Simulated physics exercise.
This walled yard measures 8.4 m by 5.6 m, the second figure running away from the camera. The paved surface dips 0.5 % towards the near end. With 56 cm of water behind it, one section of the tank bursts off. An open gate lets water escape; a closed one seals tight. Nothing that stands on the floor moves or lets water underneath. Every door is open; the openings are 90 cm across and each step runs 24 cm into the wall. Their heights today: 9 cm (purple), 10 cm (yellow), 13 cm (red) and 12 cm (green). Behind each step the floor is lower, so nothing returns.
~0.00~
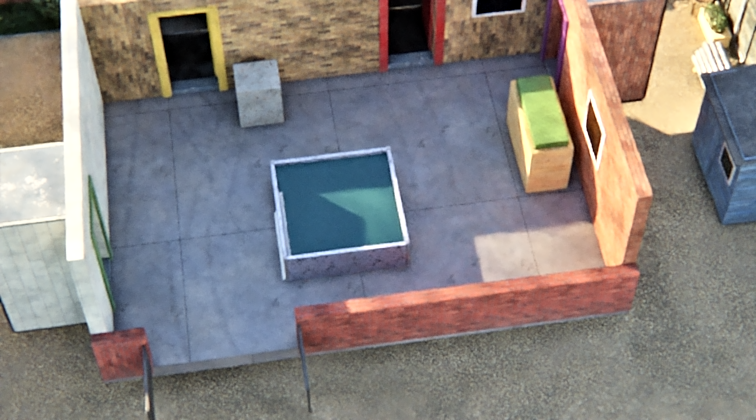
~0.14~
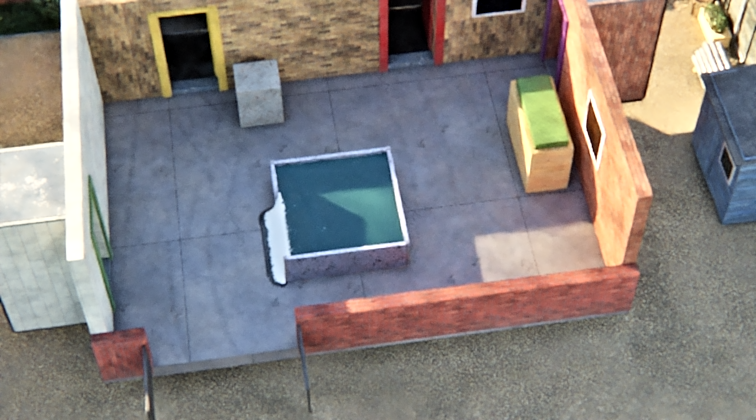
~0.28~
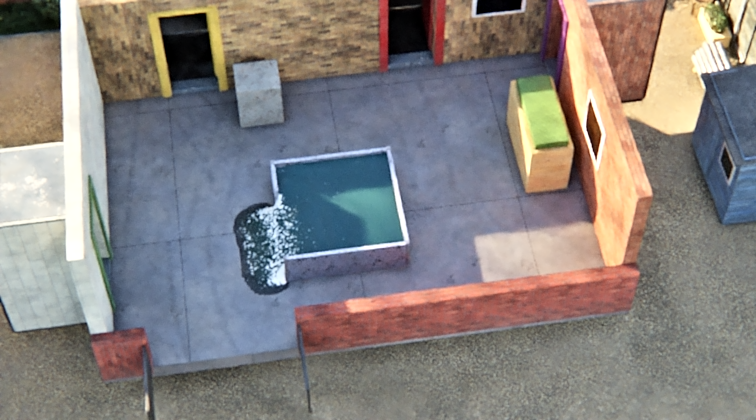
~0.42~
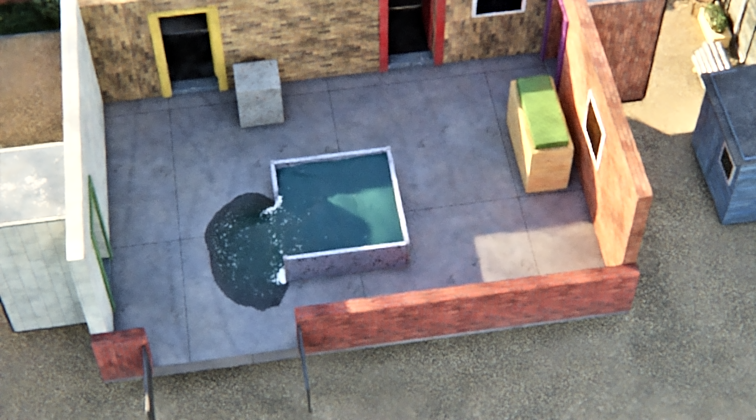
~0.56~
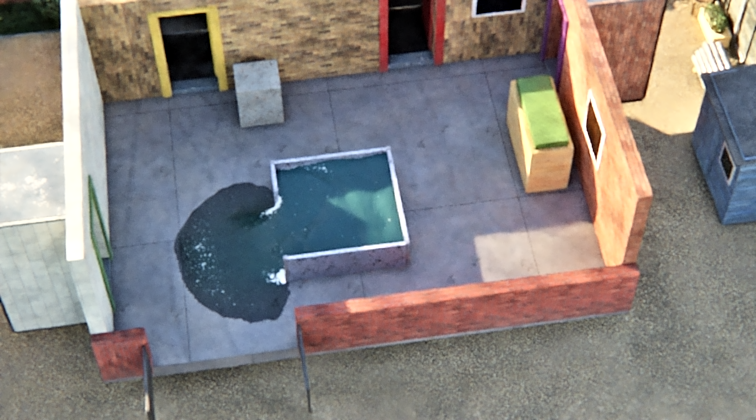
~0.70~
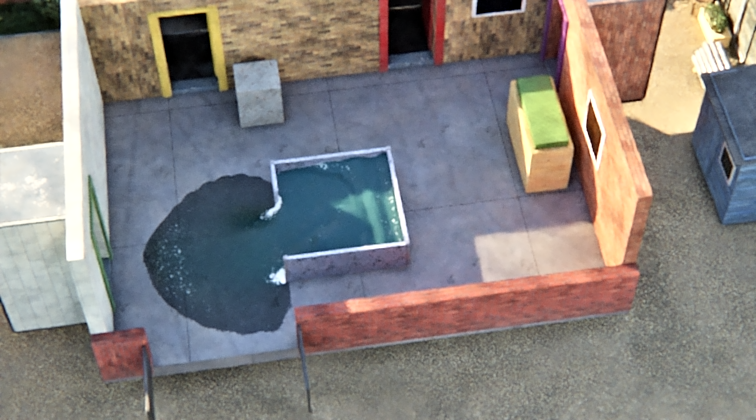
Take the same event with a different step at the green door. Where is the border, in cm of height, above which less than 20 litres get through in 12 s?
Close to 24 cm is just enough.
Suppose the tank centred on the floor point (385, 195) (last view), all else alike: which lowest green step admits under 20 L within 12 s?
Then roughly 18 cm.
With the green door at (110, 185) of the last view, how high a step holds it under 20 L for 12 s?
About 9.5 cm.
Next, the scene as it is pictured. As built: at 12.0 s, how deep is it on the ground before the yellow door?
Some 5.5 cm.
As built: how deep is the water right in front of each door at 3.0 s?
In cm: Purple 0, yellow 0, red 0, green 25.
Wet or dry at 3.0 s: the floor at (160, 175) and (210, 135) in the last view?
In turn: Flooded, not reached.
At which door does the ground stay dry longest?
It is the purple one.
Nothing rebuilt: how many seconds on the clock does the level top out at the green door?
Around 2.2 s.
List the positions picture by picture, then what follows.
In the first picture, the tank at (338, 205) is whole and still, 56 cm deep; the green door at (101, 249) is dry.
In the second picture, the gap is at (284, 237), the front 0.3 m out at (267, 237); the back of the tank holds 56 cm.
In the third picture, the gap is at (284, 239), the front 0.8 m out at (238, 230); the back of the tank holds 56 cm.
In the fourth picture, water pours out at (284, 239) and has run 1.2 m, to (212, 244); about 8 cm deep outside, 56 cm at the back.
In the fifth picture, water pours out at (284, 240) and has run 1.8 m, to (181, 251); about 6 cm deep outside, 55 cm at the back.
In the sixth picture, the front is at (150, 258), 2.3 m from the gap at (284, 240); 5.0 m2 of floor is wet, 50 cm left at the back; the green door at (101, 249), 3.0 m from the gap, is still 0.7 m from the nearest water.
After 1.4 s water covers 25 % of the floor, deepest (30 cm) near (281, 264); 22 cm at the green door, 23 litres in over its 12 cm step.
After 3.0 s water covers 30 % of the floor, deepest (26 cm) near (116, 359); 25 cm at the green door, 154 litres in over its 12 cm step.
After 12.0 s water covers 60 % of the floor, deepest (7 cm) near (116, 359); 6 cm at the green door, 203 litres in over its 12 cm step.
At the green door as built, the water arrived by 1.0 s and peaked near 28 cm at 2.2 s.
With a step of 22 cm, 34 litres would have come in within the 12 s; with 30 cm, 0 litres. So under 20 litres takes about 24 cm.
